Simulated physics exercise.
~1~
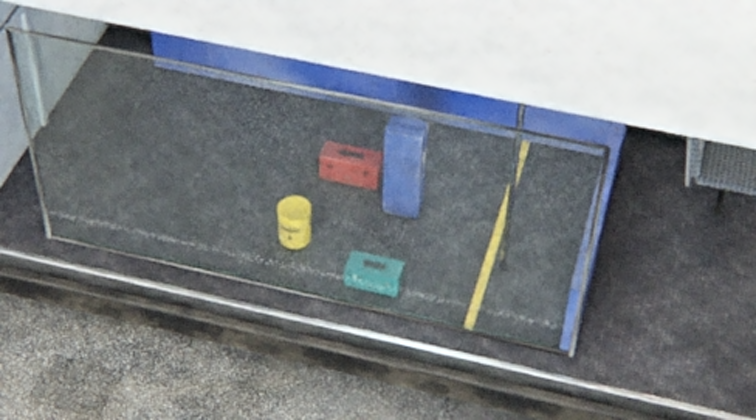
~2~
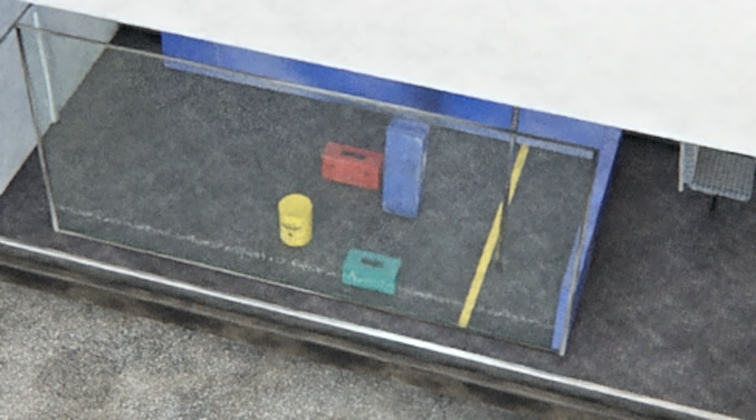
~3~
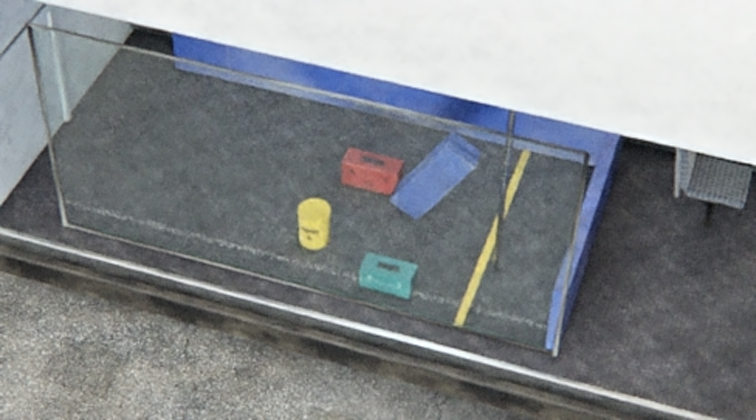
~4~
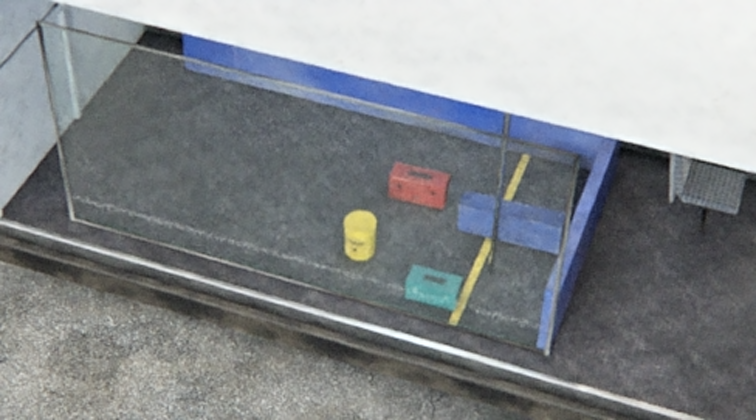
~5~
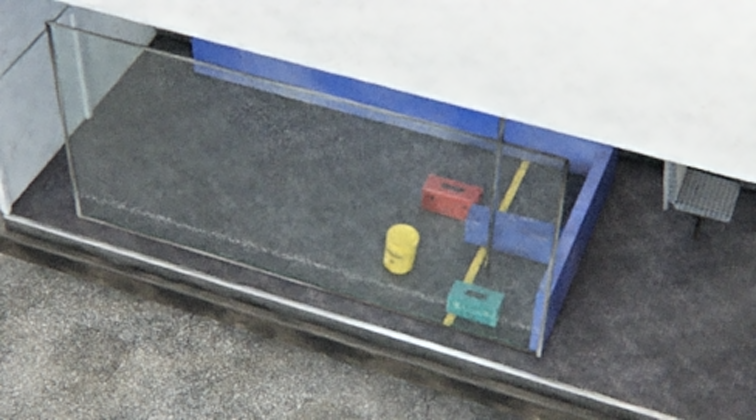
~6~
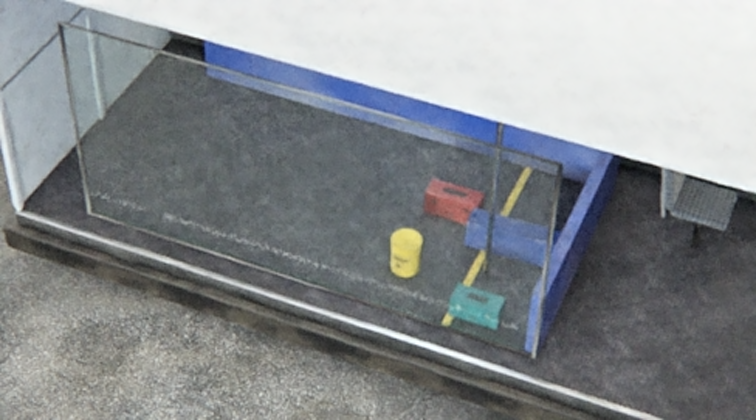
A blue-walled bay with a dark floor is seen from above at an angle, through a clear front panel with thin frame edges. A tall blue box stands right of a red toolbox, with a yellow bucket and a teal toolbox nearer the front and a yellow line to the right. At first everything stays still, then the blue box tips rightward while the others slide right. The box falls onto its side across the line as the rest keep sliding. All settle, the teal toolbox past the line, the red toolbox and upright bucket short of it.
